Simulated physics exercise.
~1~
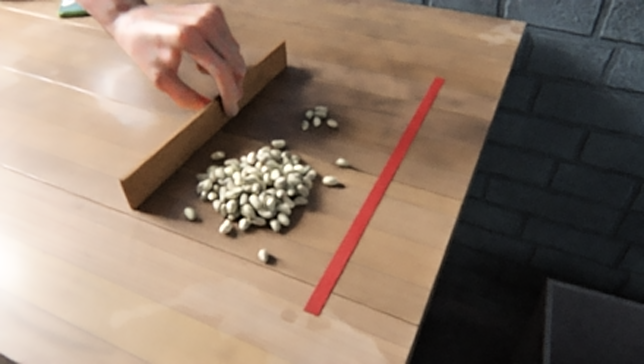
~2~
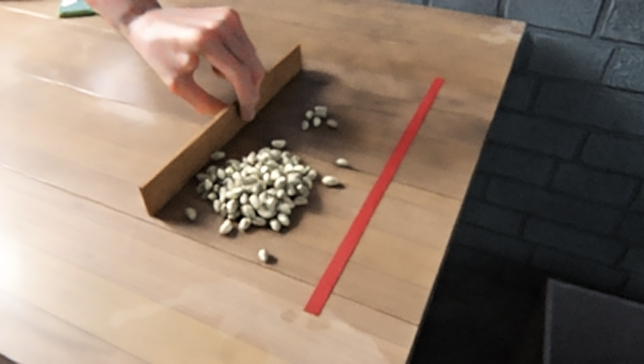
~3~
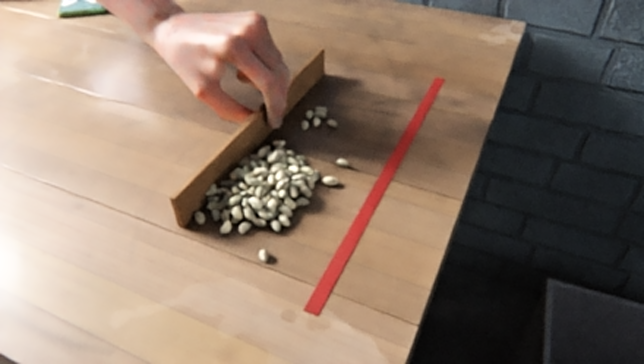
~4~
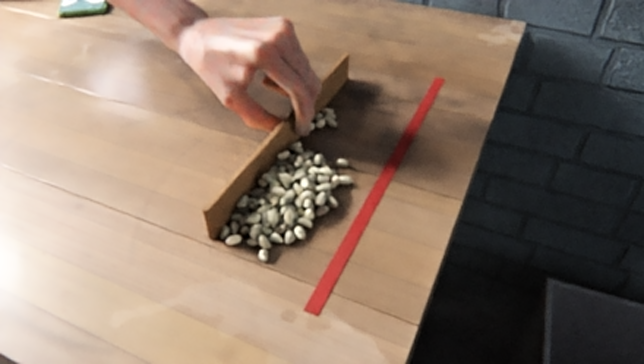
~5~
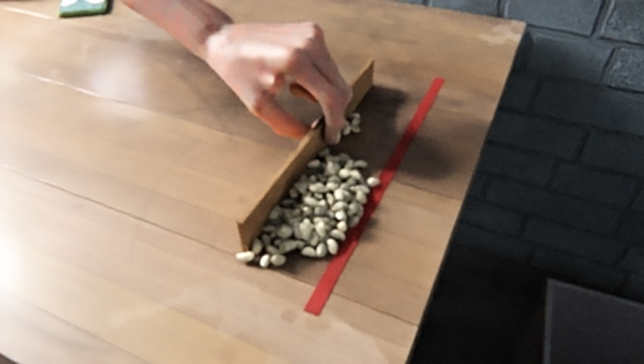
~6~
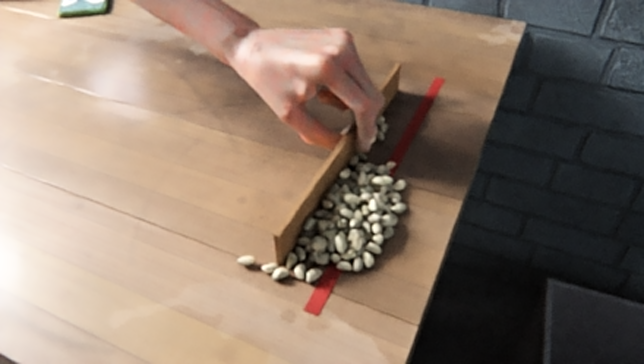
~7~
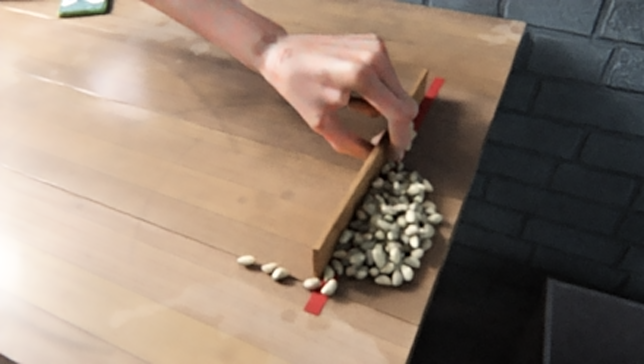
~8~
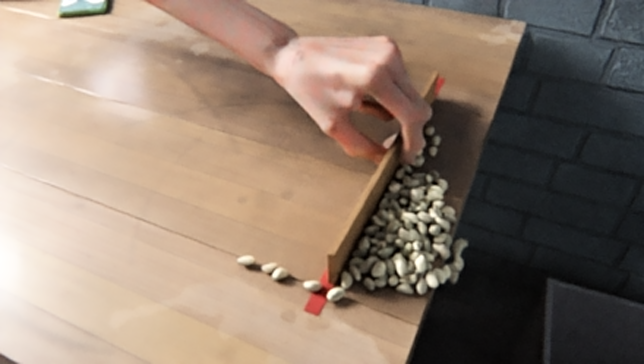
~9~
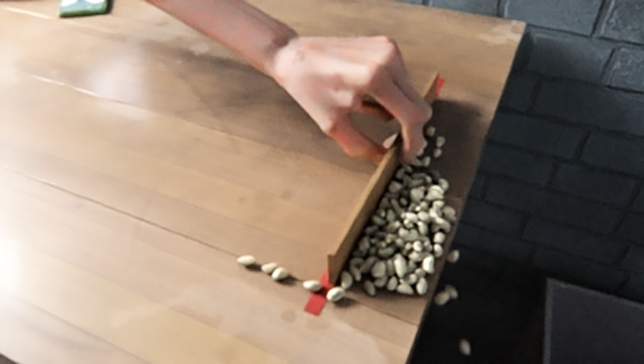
A heap of pale, speckled beans sits on a brown wooden table, with a tiny cluster just behind it, seen from above at an angle. A hand holds a strip of brown card upright to their left, while red tape lies to their right, before the table edge and a dark brick wall. The hand pushes the card rightward, gathering the heap and then the cluster. The beans spread over the tape as a few trail out at the card's near end. The card stops at the tape, and a few beans drop off the edge while most stay on the table.
